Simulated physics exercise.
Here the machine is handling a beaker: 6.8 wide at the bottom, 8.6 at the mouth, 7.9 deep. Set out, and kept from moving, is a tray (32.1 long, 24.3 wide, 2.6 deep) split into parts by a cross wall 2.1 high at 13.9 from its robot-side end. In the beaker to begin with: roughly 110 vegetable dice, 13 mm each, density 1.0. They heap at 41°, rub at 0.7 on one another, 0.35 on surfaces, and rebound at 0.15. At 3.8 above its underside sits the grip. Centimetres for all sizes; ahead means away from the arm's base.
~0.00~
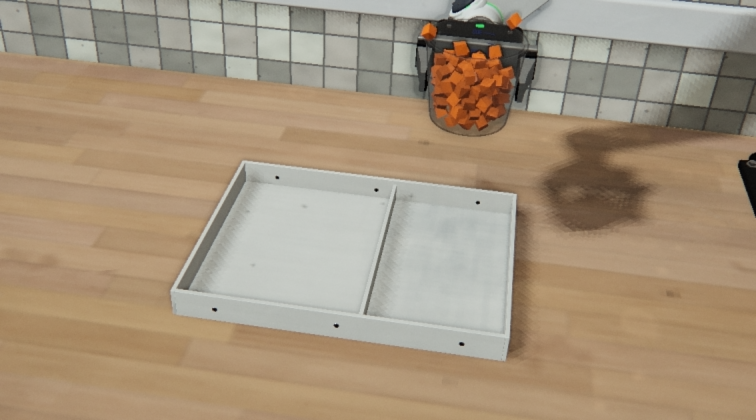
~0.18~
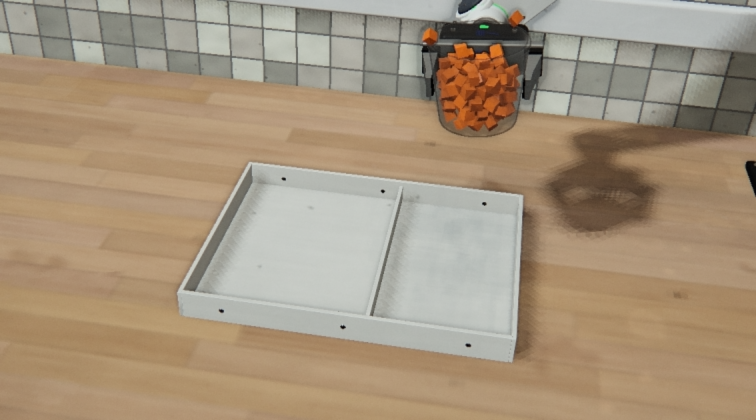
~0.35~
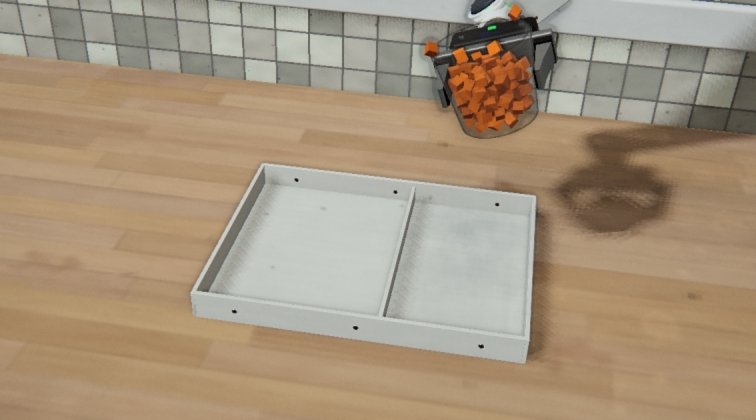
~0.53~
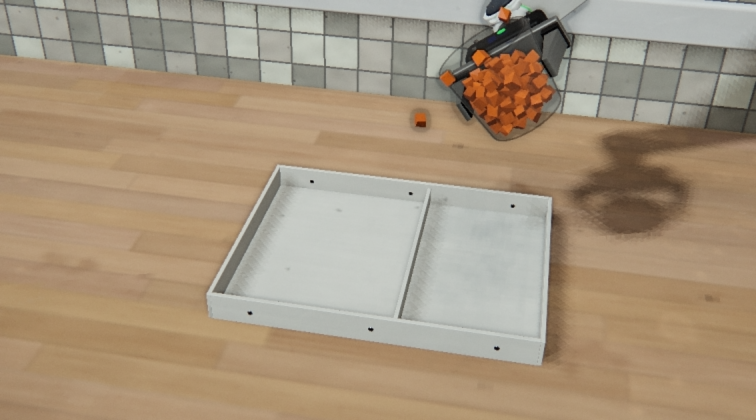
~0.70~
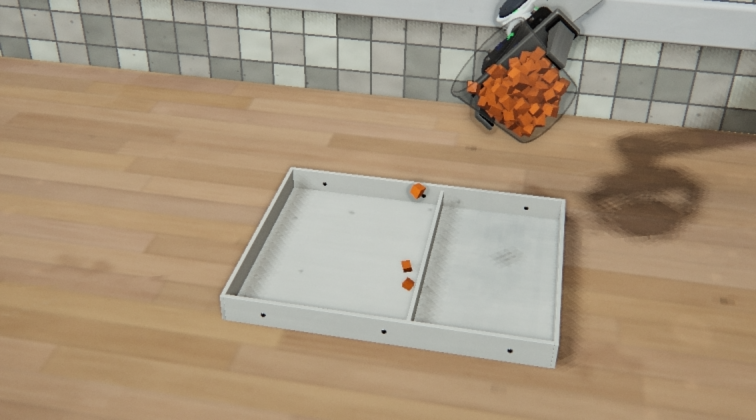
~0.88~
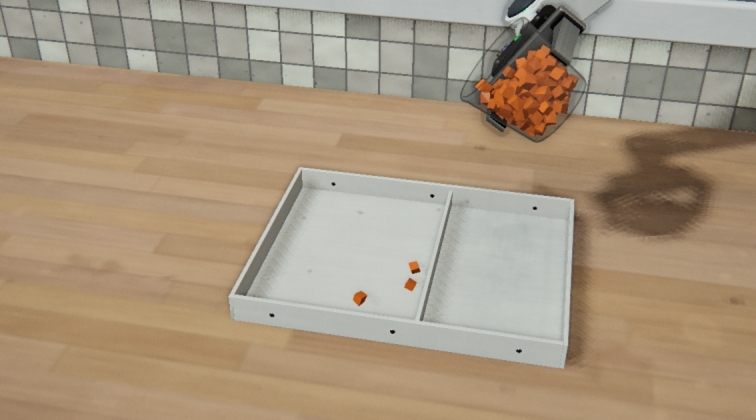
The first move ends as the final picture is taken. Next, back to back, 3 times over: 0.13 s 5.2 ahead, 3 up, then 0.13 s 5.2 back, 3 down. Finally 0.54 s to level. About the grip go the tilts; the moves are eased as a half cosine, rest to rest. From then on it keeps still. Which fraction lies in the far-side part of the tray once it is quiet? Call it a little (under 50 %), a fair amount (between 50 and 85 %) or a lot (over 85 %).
A fair amount.
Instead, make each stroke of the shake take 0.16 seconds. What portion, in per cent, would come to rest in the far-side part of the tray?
About 30 per cent in that case.
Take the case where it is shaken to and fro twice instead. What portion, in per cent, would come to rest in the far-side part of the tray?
About 60 per cent, then.
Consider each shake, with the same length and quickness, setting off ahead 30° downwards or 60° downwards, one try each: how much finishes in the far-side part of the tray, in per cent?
I'd say close to 10 percent for the first and close to 5 percent for the second.
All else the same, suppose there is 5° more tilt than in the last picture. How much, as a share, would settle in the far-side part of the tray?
Then something close to 80 in a hundred.
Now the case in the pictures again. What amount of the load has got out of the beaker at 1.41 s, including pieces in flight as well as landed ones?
Near 70 in a hundred parts have gone so far.
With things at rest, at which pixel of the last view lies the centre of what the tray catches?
About (383, 254).
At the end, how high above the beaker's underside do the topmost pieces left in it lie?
4.5 cm.
After 1.41 s, tilted 55° forward, highest piece 23 above the table; 44 in the far-side part, 34 in the beaker, 6 in the robot-side part, 24 in flight or on a rim.
After 1.94 s, tilted 27° forward, highest piece 23 above the table; 71 in the far-side part, 23 in the beaker, 14 in the robot-side part.
After 2.40 s, level, highest piece 23 above the table; 71 in the far-side part, 23 in the beaker, 14 in the robot-side part.
After 3.45 s, level, highest piece 23 above the table; 71 in the far-side part, 23 in the beaker, 14 in the robot-side part.
At rest, 71 in the far-side part, 23 in the beaker, 14 in the robot-side part. That is 66 % in the far-side part of the tray.
